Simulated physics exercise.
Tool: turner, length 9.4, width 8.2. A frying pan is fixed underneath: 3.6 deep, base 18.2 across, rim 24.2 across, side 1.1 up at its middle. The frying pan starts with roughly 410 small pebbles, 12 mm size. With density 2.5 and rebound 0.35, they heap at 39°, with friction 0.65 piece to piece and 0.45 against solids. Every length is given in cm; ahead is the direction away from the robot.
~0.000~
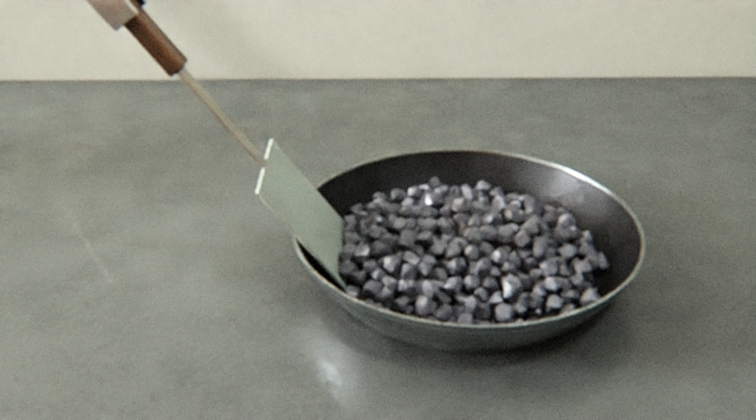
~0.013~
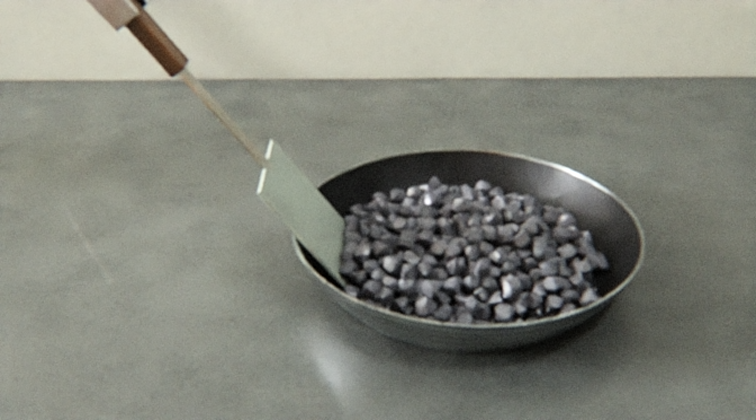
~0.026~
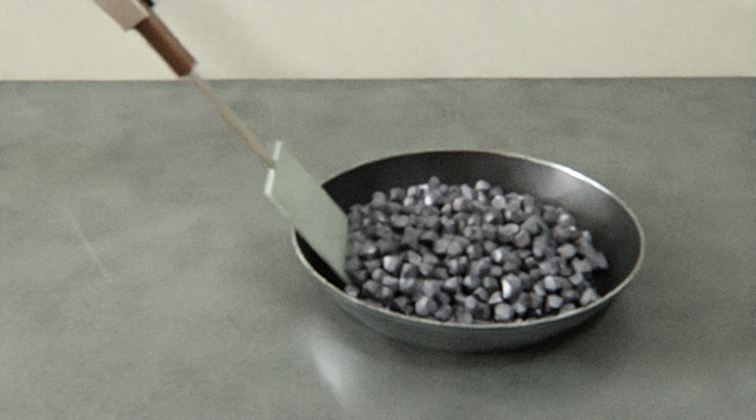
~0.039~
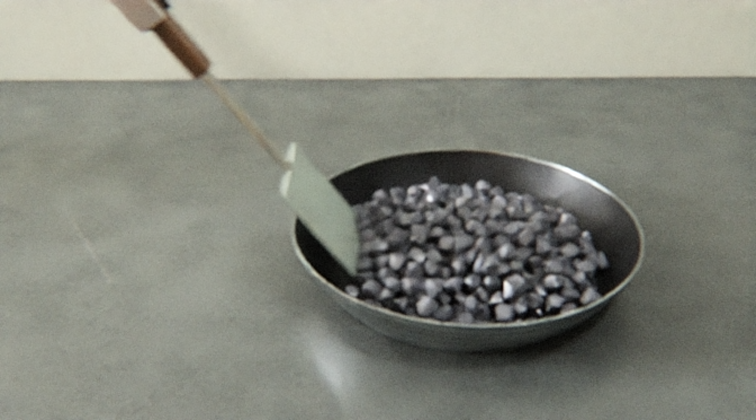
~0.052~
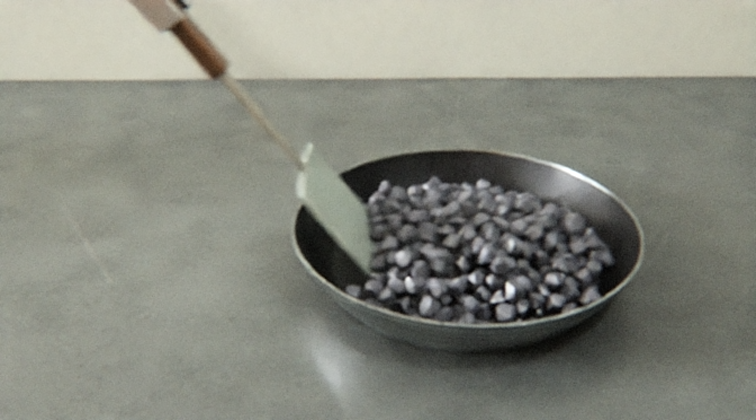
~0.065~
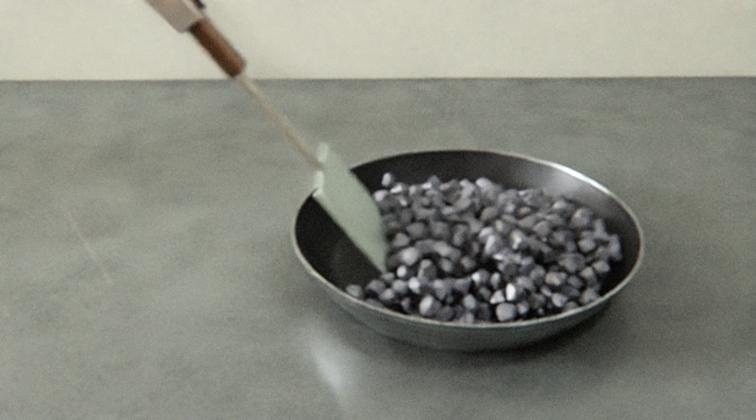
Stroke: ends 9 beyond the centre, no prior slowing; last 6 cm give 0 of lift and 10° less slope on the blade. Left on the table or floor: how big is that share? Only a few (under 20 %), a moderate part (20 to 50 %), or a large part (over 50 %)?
A moderate part.
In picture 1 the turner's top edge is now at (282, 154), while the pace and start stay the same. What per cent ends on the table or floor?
I'd estimate close to 35 per cent.
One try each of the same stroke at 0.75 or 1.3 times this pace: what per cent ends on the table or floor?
The two tries give about 25 and 35 in a hundred.
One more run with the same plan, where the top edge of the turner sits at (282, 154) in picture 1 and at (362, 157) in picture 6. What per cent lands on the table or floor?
Off the vessel, on the table or floor: Some 40 percent.
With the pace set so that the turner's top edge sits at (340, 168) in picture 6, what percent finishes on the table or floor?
40 %.
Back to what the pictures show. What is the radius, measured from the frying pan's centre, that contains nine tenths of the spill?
I'd put it at about 25 centimetres.
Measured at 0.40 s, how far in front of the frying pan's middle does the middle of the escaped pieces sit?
That distance is around 16 cm.
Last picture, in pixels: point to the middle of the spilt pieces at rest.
Near (701, 251) in the last picture.
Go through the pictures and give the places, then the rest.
Turner top edge at (264, 164), sloping 54°; upper third of the load around (463, 239), from x 350 to 600, top at y 185; 411 in the frying pan, in the first picture.
Turner top edge at (266, 165), sloping 54°; upper third of the load around (463, 239), from x 350 to 600, top at y 185, in the second picture.
Turner top edge at (273, 166), sloping 54°; upper third of the load around (464, 239), from x 350 to 600, top at y 185, in the third picture.
Turner top edge at (288, 167), sloping 54°; upper third of the load around (464, 240), from x 355 to 600, top at y 185, in the fourth picture.
Turner top edge at (304, 168), sloping 54°; upper third of the load around (477, 236), from x 355 to 605, top at y 185, in the fifth picture.
Turner top edge at (321, 168), sloping 54°; upper third of the load around (489, 232), from x 355 to 615, top at y 180; 411 in the frying pan, in the sixth picture.
After 0.12 s, sloping 54°, highest piece 7 above the table; 410 in the frying pan, 1 on the blade or in flight.
After 0.17 s, sloping 51°, highest piece 8 above the table; 397 in the frying pan, 14 on the blade or in flight.
After 0.40 s, sloping 44°, highest piece 6 above the table; 284 in the frying pan, 116 on the table or floor, 11 on the blade or in flight.
After 1.45 s, sloping 44°, highest piece 5 above the table; 282 in the frying pan, 129 on the table or floor.
At rest, 282 in the frying pan, 129 on the table or floor. That is 31 % on the table or floor.
